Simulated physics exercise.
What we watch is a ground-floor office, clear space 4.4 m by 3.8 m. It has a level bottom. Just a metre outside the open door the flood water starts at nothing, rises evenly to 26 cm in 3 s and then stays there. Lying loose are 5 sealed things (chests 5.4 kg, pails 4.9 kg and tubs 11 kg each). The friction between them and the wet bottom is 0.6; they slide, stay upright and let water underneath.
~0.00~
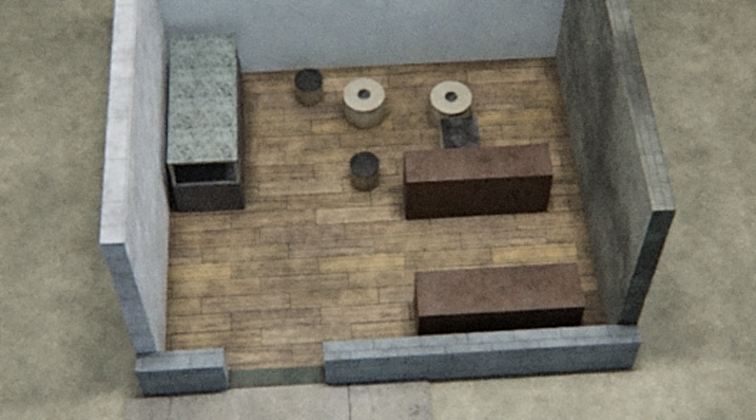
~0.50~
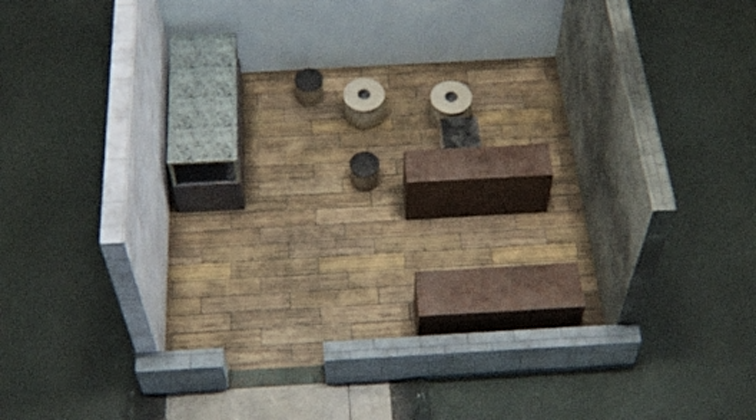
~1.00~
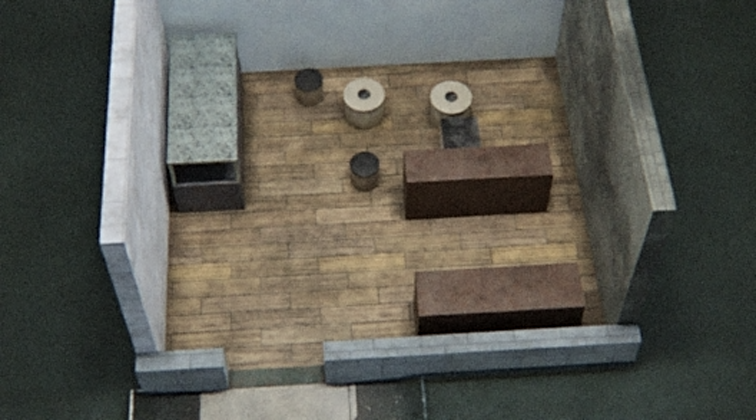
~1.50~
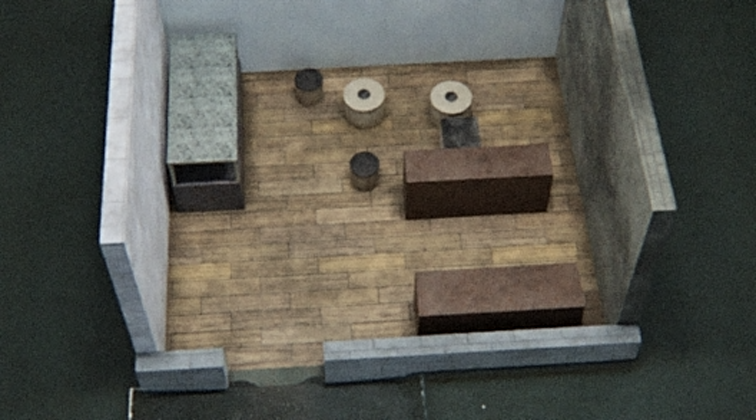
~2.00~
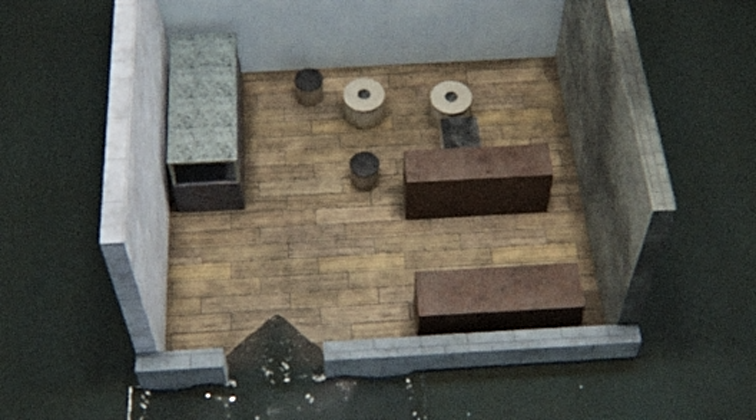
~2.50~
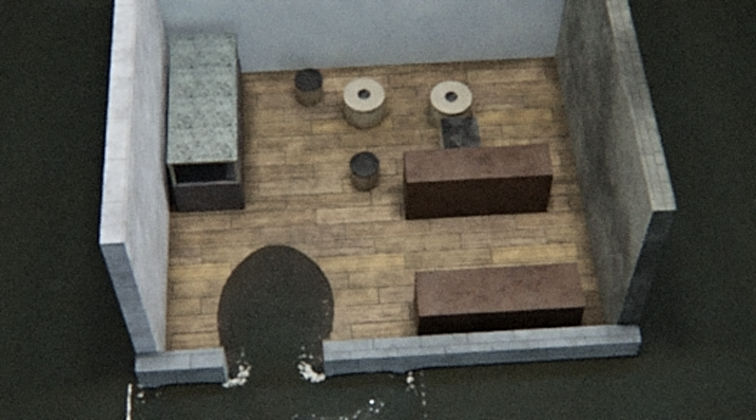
At the start, a walled room with a wooden floor, brown blocks, and small round containers sits on dry, pale ground. Dark water then surrounds it and covers the path outside the doorway. Finally, water enters through the front gap and spreads into a rounded pool, while the objects inside stay still.
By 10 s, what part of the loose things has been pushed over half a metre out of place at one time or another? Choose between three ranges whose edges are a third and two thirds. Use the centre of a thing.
The range is the highest, two thirds or more.
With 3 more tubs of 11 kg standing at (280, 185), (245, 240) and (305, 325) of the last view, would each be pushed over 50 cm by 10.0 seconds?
Beyond the limit; beyond the limit; beyond the limit.
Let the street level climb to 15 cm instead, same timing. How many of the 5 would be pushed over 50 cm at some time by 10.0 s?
With that change, 0 of them.
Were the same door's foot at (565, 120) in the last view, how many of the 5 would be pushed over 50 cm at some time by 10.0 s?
That gives 5 of them.
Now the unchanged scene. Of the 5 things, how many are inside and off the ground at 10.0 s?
At that time the total is 5.
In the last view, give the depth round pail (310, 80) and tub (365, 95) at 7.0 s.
15 and 11 cm.
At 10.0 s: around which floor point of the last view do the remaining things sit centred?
Mean position: Approximately (527, 135).
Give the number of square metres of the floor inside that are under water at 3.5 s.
About 5.5 m2 is covered.
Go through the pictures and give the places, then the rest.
The first frame shows a chest at (462, 138), on the bottom; a pail at (365, 164) rests on the ground; 0.0 m2 under water; 0 of 5 have shifted.
The second frame shows a chest at (462, 138), on the bottom; a pail at (365, 164), on the bottom; 0.0 m2 under water; 0 of 5 have shifted.
The third frame shows a chest at (462, 138), on the bottom; a pail at (365, 164) rests on the ground; water covers 0.0 m2; 0 of 5 have shifted.
The fourth frame shows a chest at (462, 138) rests on the ground; a pail at (365, 164) rests on the ground; water covers 0.0 m2; 0 of 5 have shifted.
The fifth frame shows a chest at (462, 138), on the bottom; a pail at (365, 164) rests on the ground; 0.3 m2 under water; 0 of 5 have shifted.
The sixth frame shows a chest at (462, 138) rests on the ground; a pail at (365, 164), on the bottom; 1.3 m2 under water; 0 of 5 have shifted.
After 3.5 s 0 of 5 are over 50 cm from their spots; 0 afloat.
After 4.5 s 0 of 5 are over 50 cm from their spots; 0 afloat.
After 7.0 s 3 of 5 are over 50 cm from their spots; 2 afloat.
After 10.0 s 4 of 5 are over 50 cm from their spots, and 5 have been at some point; 5 afloat.
